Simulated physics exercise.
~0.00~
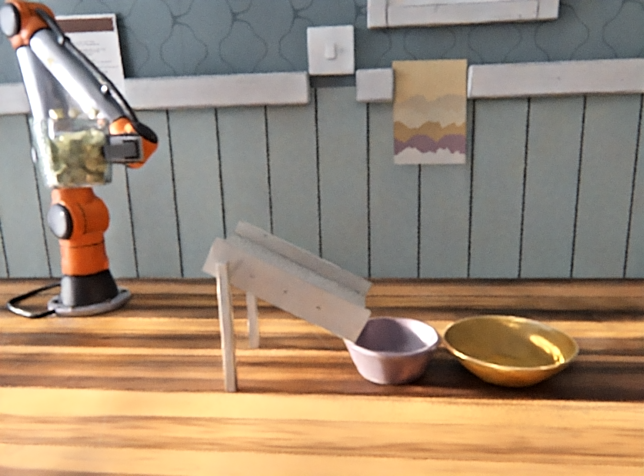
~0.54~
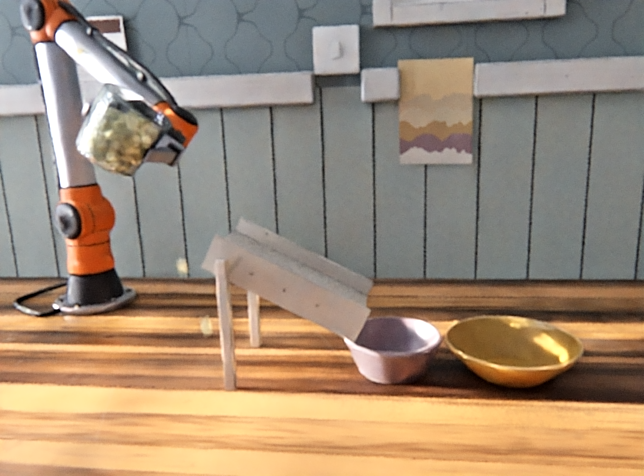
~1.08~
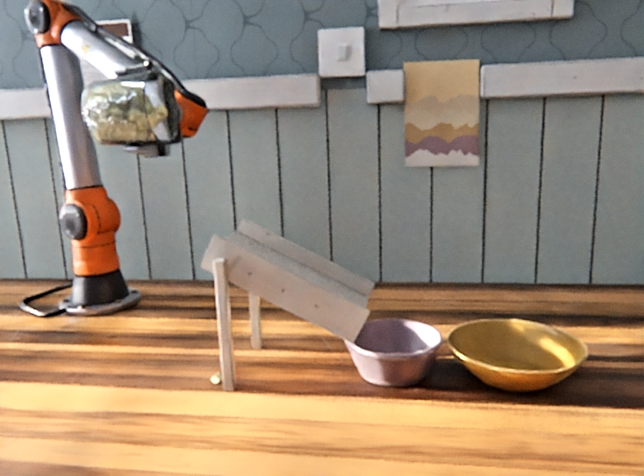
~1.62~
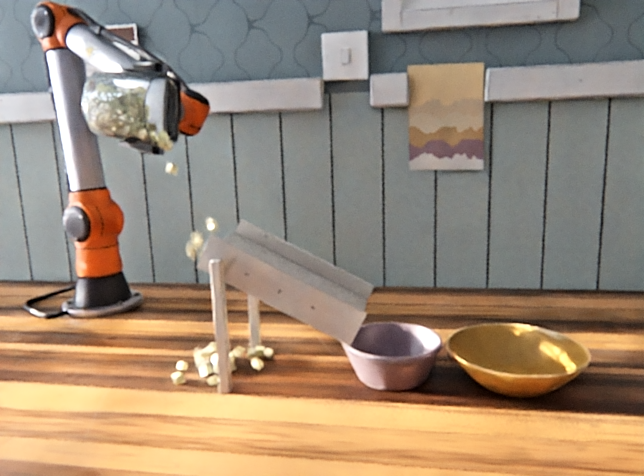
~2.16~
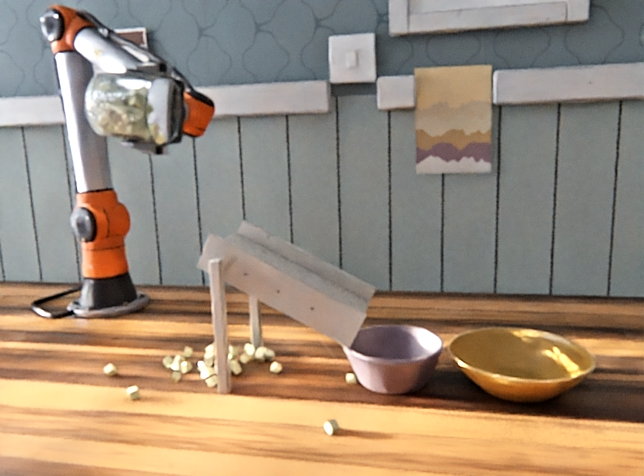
An orange and gray robot arm tipped a clear container of pale vegetable cubes above a slanted chute, spilling some around its legs. The arm stopped with plenty still inside, leaving cubes scattered across the wooden table beside a purple bowl and a yellow one.
